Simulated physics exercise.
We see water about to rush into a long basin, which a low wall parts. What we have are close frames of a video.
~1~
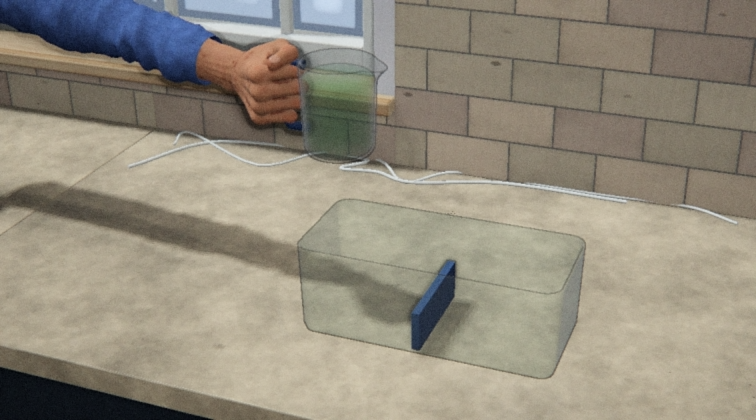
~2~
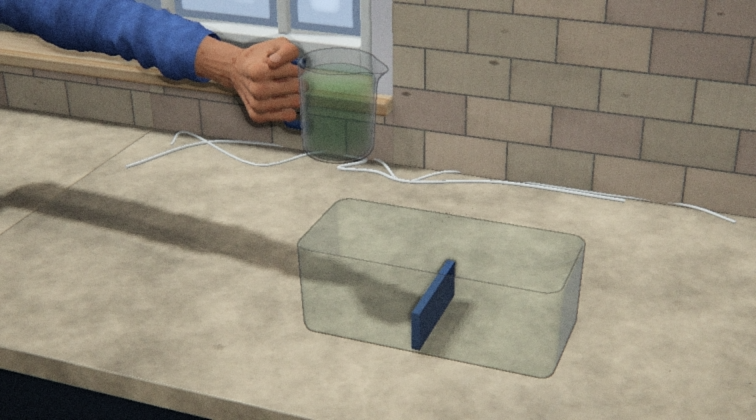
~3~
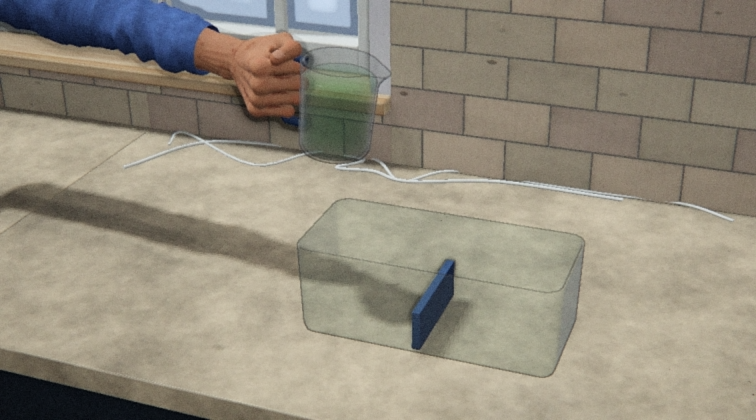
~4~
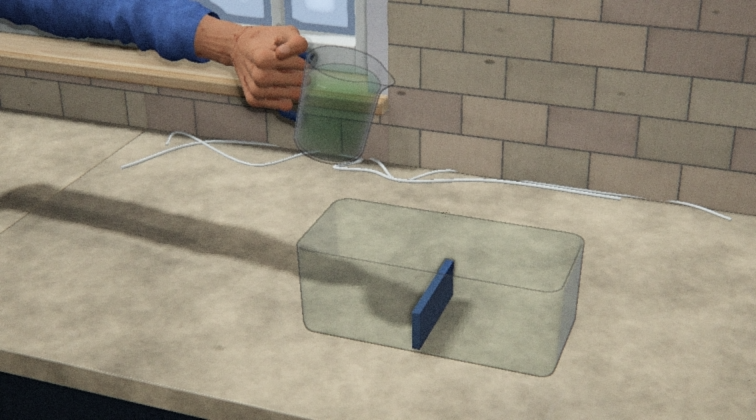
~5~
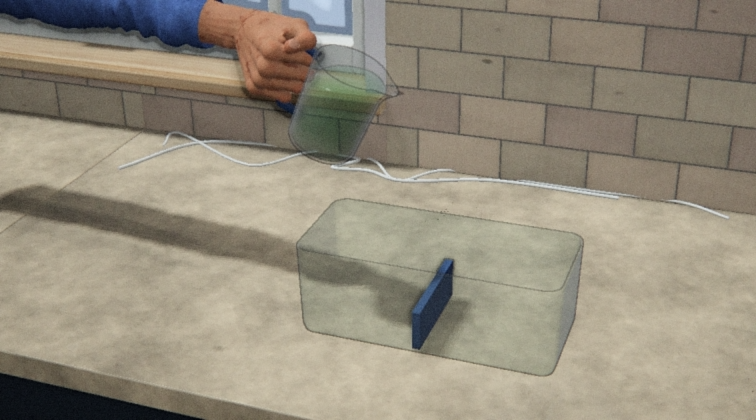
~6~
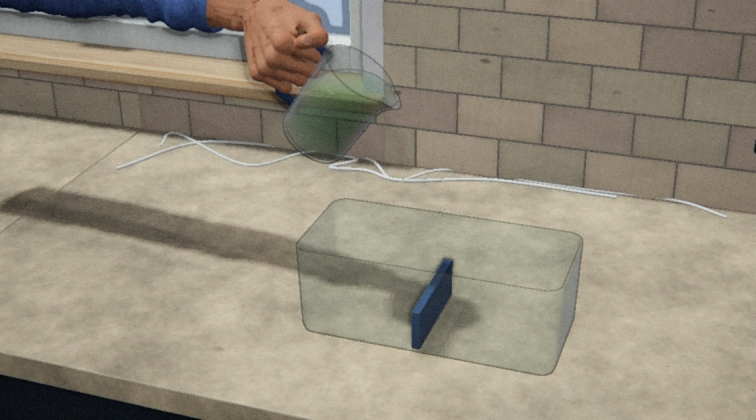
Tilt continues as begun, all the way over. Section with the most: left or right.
Favours the right.
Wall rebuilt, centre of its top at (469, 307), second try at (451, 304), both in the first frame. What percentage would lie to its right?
Try 1: Some 10 %; try 2: 40 %.
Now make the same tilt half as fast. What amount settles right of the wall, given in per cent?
I'd say close to 75 per cent.
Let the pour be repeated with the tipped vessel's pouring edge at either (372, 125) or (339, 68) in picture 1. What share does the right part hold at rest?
In turn 5 % and 5 %.
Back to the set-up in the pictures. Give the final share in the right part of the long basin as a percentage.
Around 75 %.
A moment on, the tilt is 98° and 57 per cent is still to pour, 0 is left of the wall and 11 right of it.
Next, the tilt is 103° and 18 per cent is still to pour, 13 is left of the wall and 47 right of it.
Then the tilt is 103° and 4 per cent is still to pour, 16 is left of the wall and 72 right of it.
Later the tilt is 103° and 1 per cent is still to pour, 22 is left of the wall and 74 right of it.
In the end 23 per cent lies left of the wall, 74 right of it and 2 outside.
